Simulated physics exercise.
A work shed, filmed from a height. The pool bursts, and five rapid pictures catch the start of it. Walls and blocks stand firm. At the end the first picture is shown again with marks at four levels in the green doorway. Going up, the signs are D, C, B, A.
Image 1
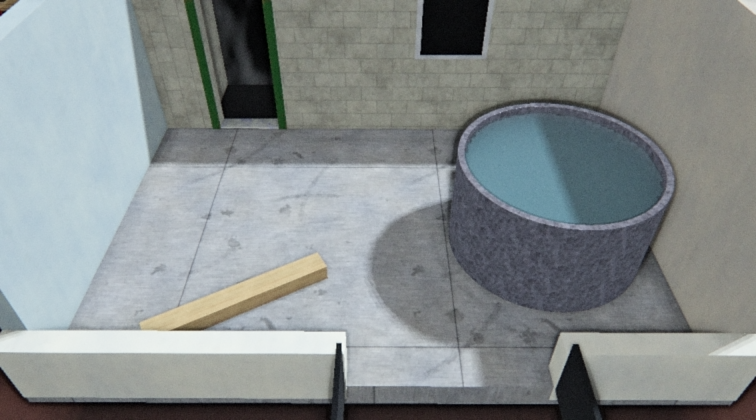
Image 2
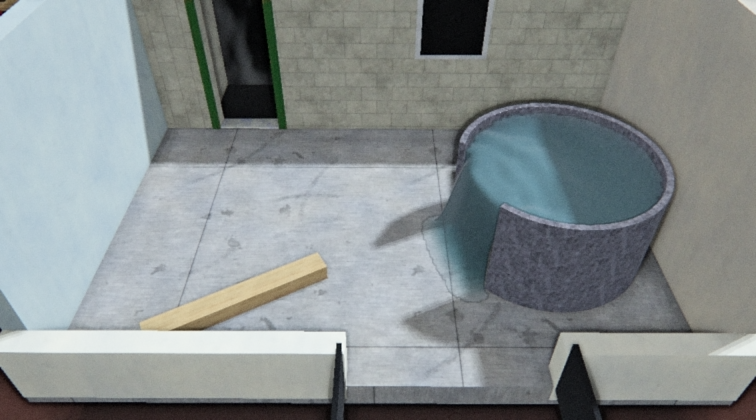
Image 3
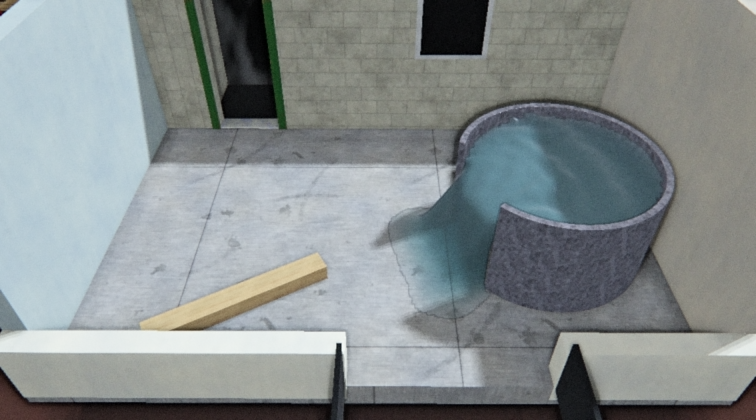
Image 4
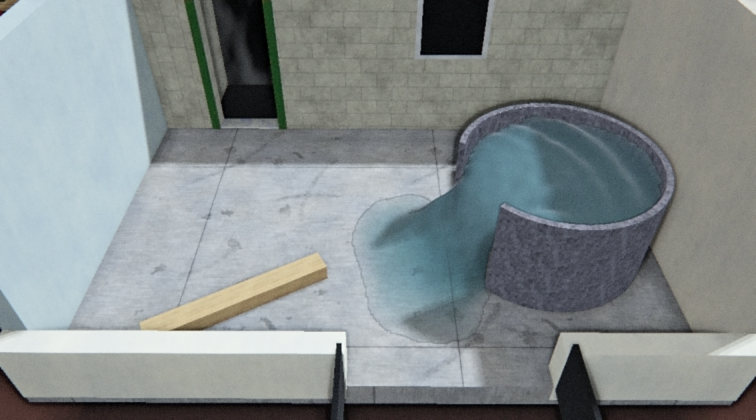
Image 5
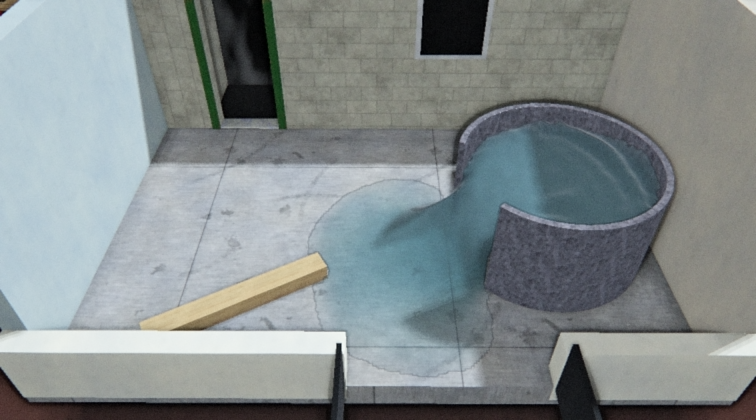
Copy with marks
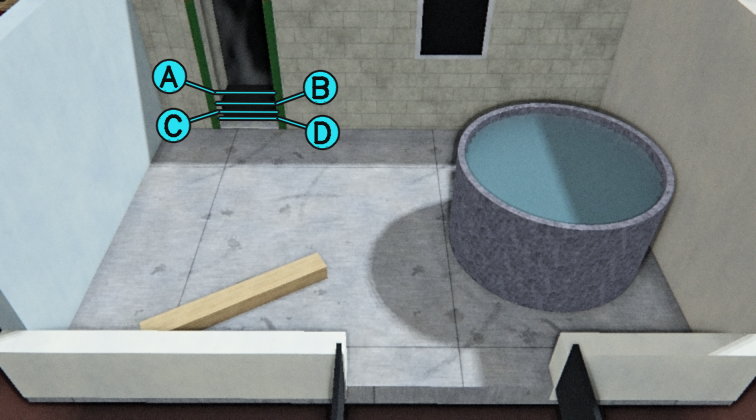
In a walled work shed seen from above, a section of a round grey pool's wall disappears on the left side, and blue water pours through the gap, spreading across the pale floor to the end of a wooden beam.
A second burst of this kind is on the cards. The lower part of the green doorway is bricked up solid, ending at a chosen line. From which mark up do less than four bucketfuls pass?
C will do.
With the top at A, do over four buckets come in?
No, that is safe.
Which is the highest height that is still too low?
That is height D.
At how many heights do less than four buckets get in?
Three of the four.
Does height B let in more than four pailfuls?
No, that is safe.
On the marked copy, A at (244, 92); B at (246, 103); C at (247, 111); D at (248, 118); from the bottom up D, C, B, A.
For height A, nothing gets over.
For height B, nothing gets over.
For height C, a bucket or two gets in.
For height D, about 10 bucketfuls get in.
